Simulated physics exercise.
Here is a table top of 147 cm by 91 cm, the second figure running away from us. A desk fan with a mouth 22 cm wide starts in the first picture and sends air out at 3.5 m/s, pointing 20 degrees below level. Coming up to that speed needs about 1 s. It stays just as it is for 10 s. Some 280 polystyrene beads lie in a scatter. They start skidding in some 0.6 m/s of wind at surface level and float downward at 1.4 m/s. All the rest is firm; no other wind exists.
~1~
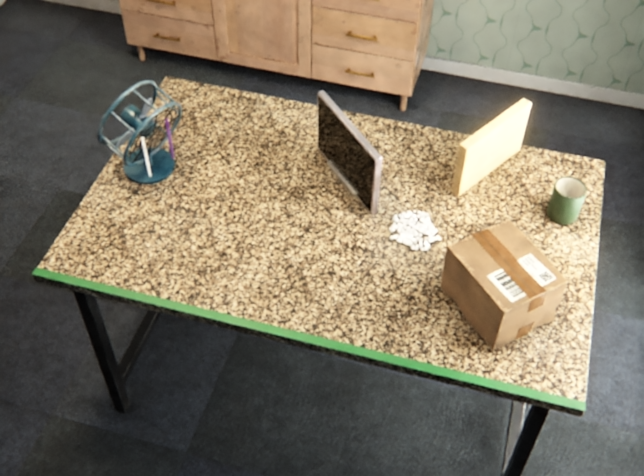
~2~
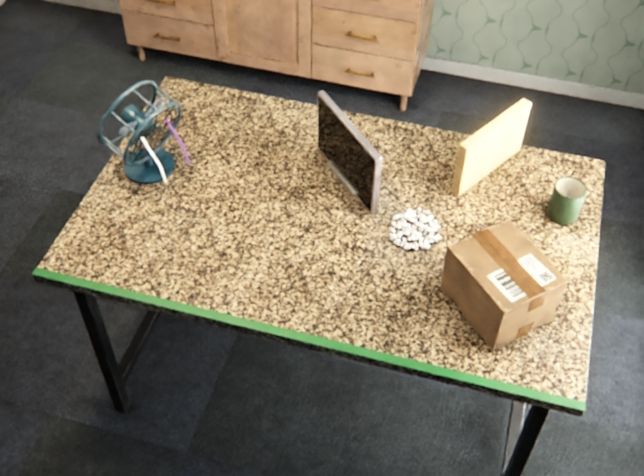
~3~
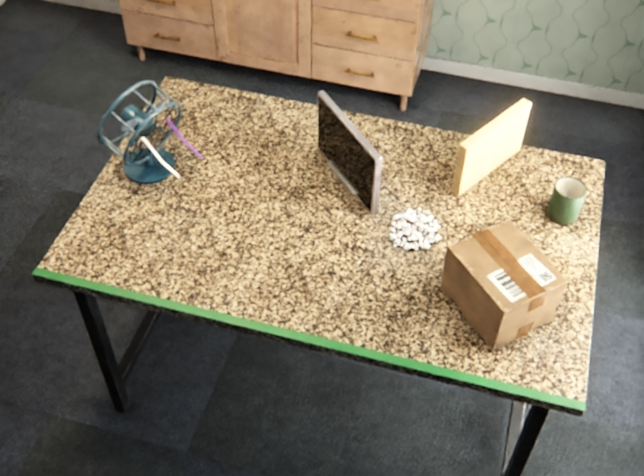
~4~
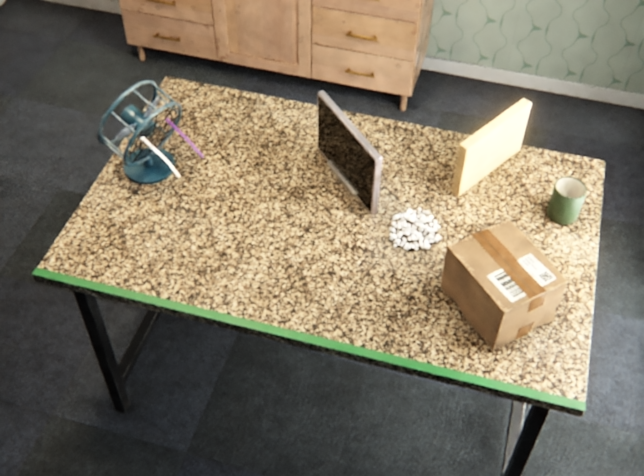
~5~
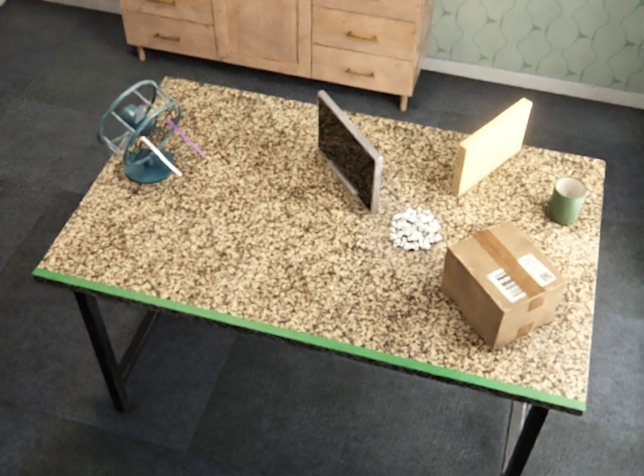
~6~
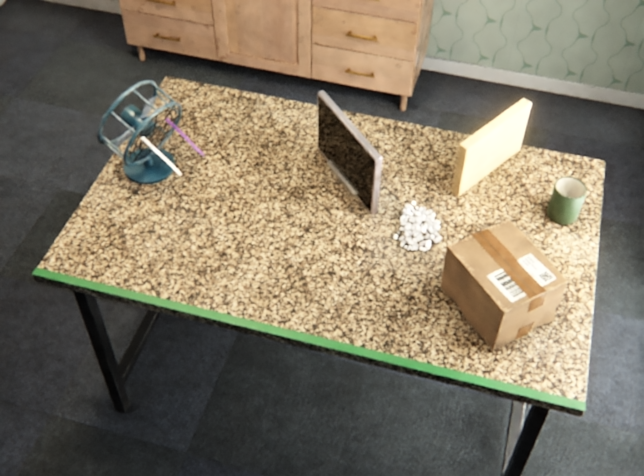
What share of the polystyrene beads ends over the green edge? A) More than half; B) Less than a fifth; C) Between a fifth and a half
(B) Less than a fifth.
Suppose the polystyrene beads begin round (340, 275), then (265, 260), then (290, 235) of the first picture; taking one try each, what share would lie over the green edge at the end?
Taking the three spots in order, you'd get around 100 percent, 100 percent and 70 percent.
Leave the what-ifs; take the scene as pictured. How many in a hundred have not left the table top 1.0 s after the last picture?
I reckon some 80 %.
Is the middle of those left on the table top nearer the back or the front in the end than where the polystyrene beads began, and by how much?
The middle ends up nearer the back side, around 15 cm off.
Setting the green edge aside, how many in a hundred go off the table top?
Roughly 40 per cent.
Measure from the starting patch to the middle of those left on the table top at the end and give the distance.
Around 15 cm, I reckon.
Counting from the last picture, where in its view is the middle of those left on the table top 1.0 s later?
Their middle sits roughly at (462, 207) in the last view.
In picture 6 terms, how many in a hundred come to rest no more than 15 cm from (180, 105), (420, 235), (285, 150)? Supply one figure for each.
In turn about 0 %, 30 %, 0 %.
Then, 1.0 s after the last picture, 0 % are over the green edge; the middle of those still in play is near (462, 207); 61 % have settled or left.
Then, 2.2 s after the last picture, 0 % are over the green edge; the middle of those still in play is near (458, 207); 70 % have settled or left.
Then, 4.6 s after the last picture, 0 % are over the green edge; the middle of those still in play is near (457, 203); 73 % have settled or left.
Then, 9.1 s after the last picture, at the end, 0 % are over the green edge; the middle of those still in play is near (457, 203).
